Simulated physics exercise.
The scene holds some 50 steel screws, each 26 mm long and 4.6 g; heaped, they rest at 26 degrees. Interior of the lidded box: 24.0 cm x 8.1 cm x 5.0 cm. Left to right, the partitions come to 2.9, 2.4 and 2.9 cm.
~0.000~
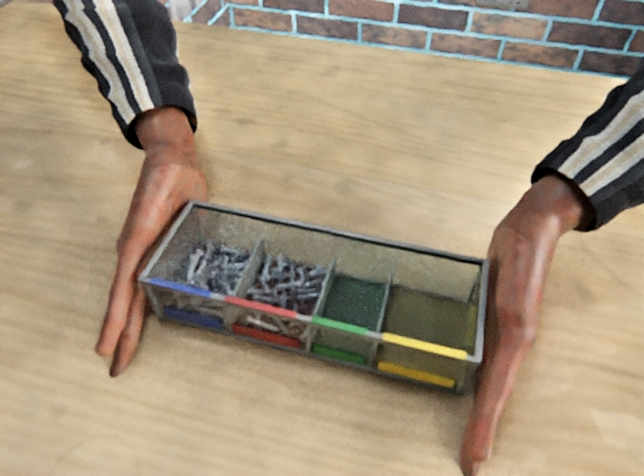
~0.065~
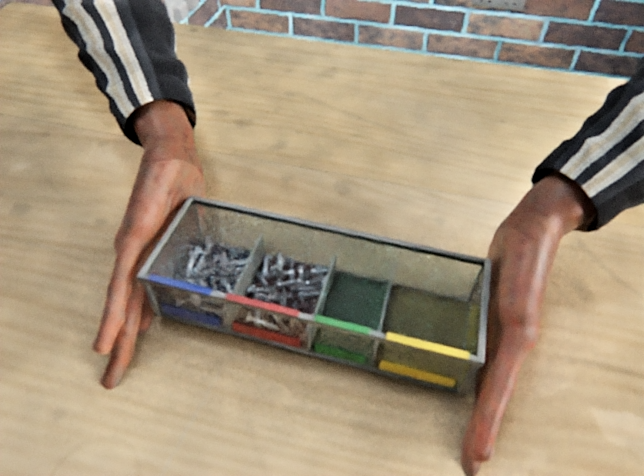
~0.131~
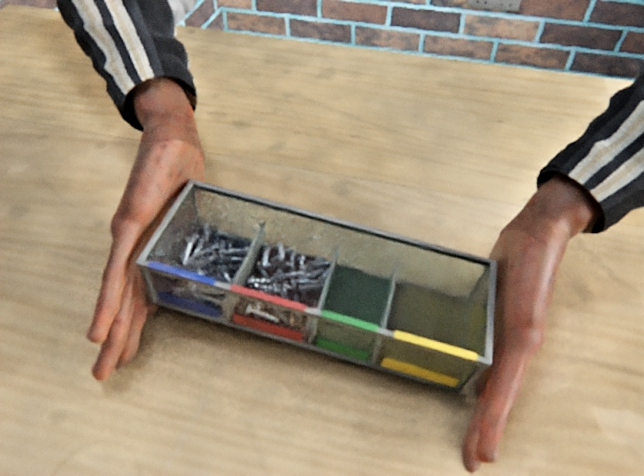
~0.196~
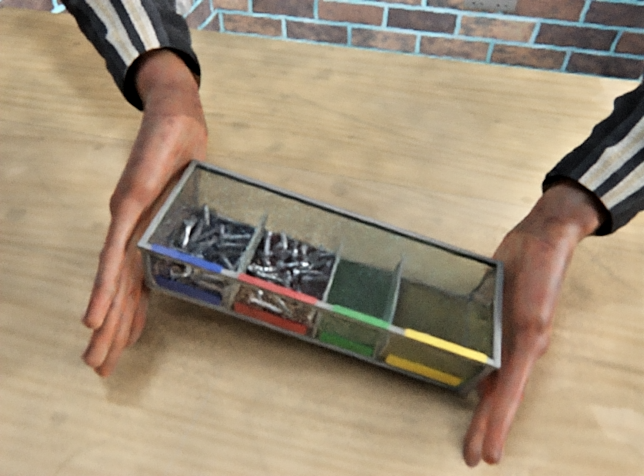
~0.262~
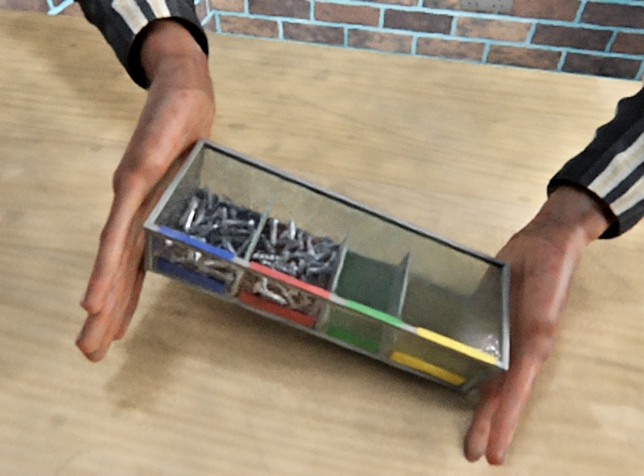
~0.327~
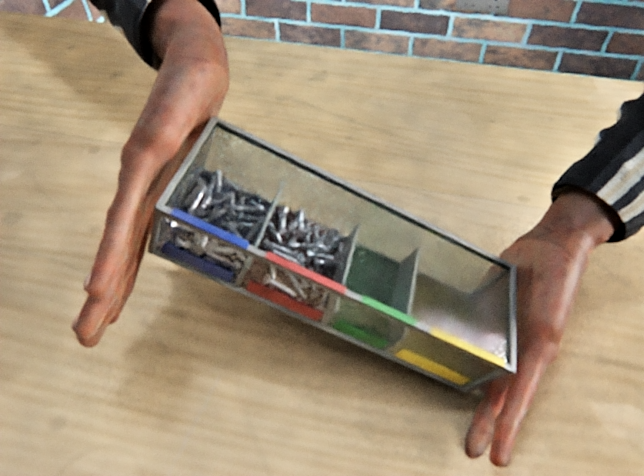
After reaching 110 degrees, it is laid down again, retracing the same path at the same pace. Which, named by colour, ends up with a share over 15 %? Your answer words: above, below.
Red - below; blue - below; green - below; yellow - above.
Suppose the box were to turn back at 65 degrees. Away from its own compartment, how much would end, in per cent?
Result: Some 5 %.
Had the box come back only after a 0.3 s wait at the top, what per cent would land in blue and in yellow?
Result - blue: 0 %, yellow: 100 %.
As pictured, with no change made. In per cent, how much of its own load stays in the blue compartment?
Around 0 per cent of it.
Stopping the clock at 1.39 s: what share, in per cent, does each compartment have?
Red 45; blue 5; green 15; yellow 35.
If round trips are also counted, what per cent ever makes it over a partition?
I'd say near 100 percent of them.
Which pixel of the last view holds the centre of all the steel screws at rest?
I'd say roughly (443, 332).
After 1.39 s, tilt 109 degrees; red 45 %, blue 5 %, green 15 %, yellow 35 %.
Then, at 2.09 s, tilt 48 degrees; yellow 100 %.
After 2.83 s, tilt 0 degrees; yellow 100 %.
By 3.8 s all is still; red 0 %, blue 0 %, green 0 %, yellow 100 %.
